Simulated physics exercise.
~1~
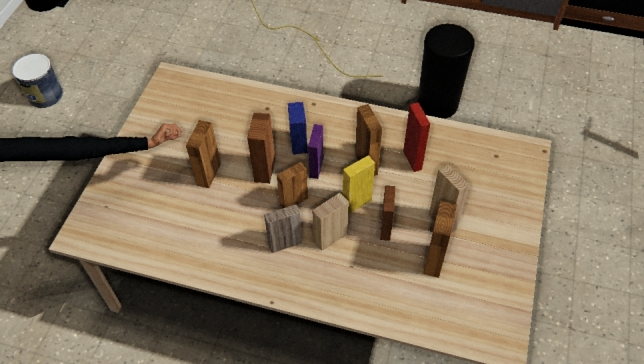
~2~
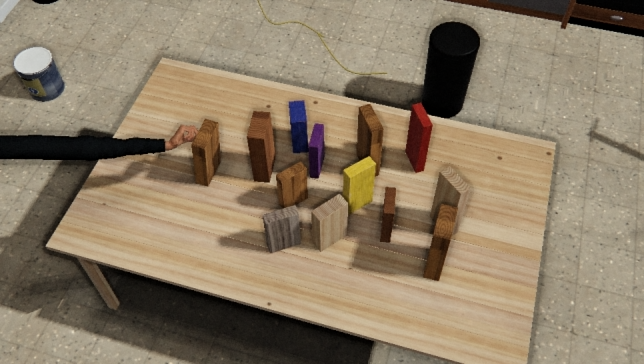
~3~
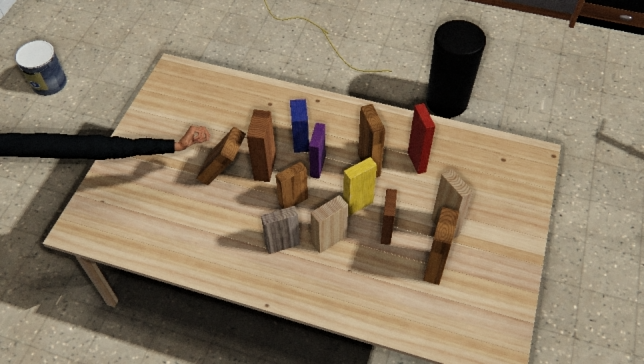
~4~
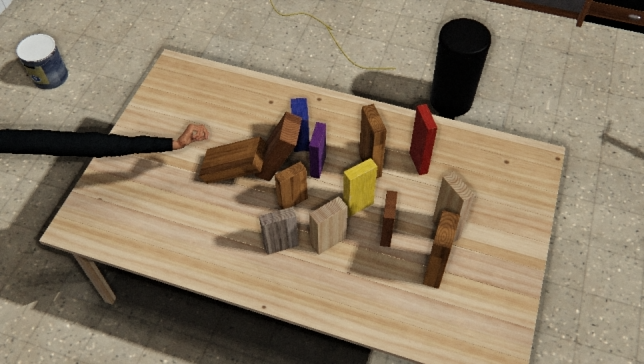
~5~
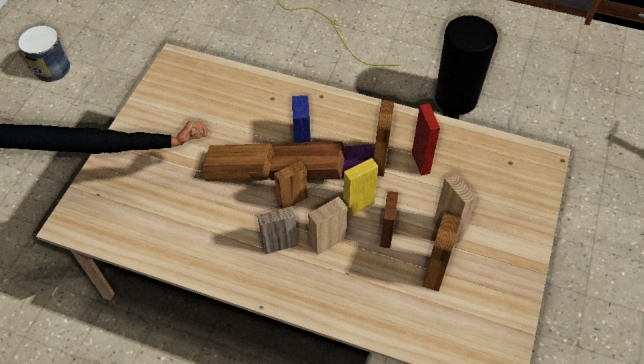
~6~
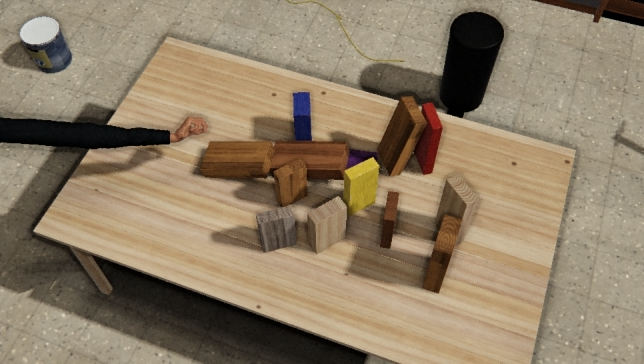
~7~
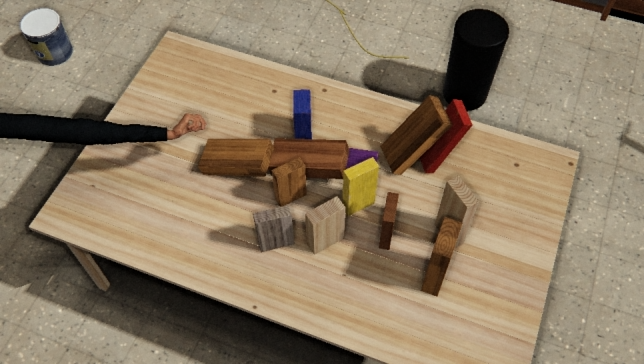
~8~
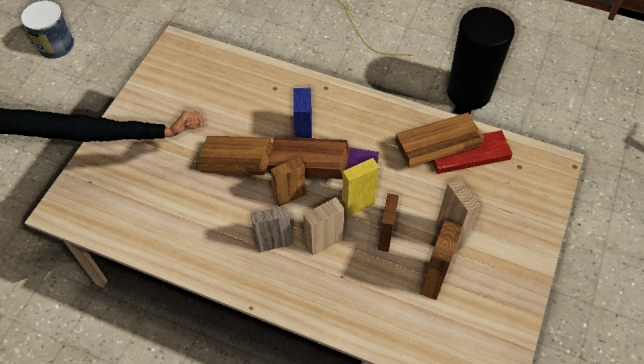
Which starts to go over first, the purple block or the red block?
The purple block goes over first. The red block is still upright when the purple one is down, and it only starts to tilt later, when the tall brown block leans into it.
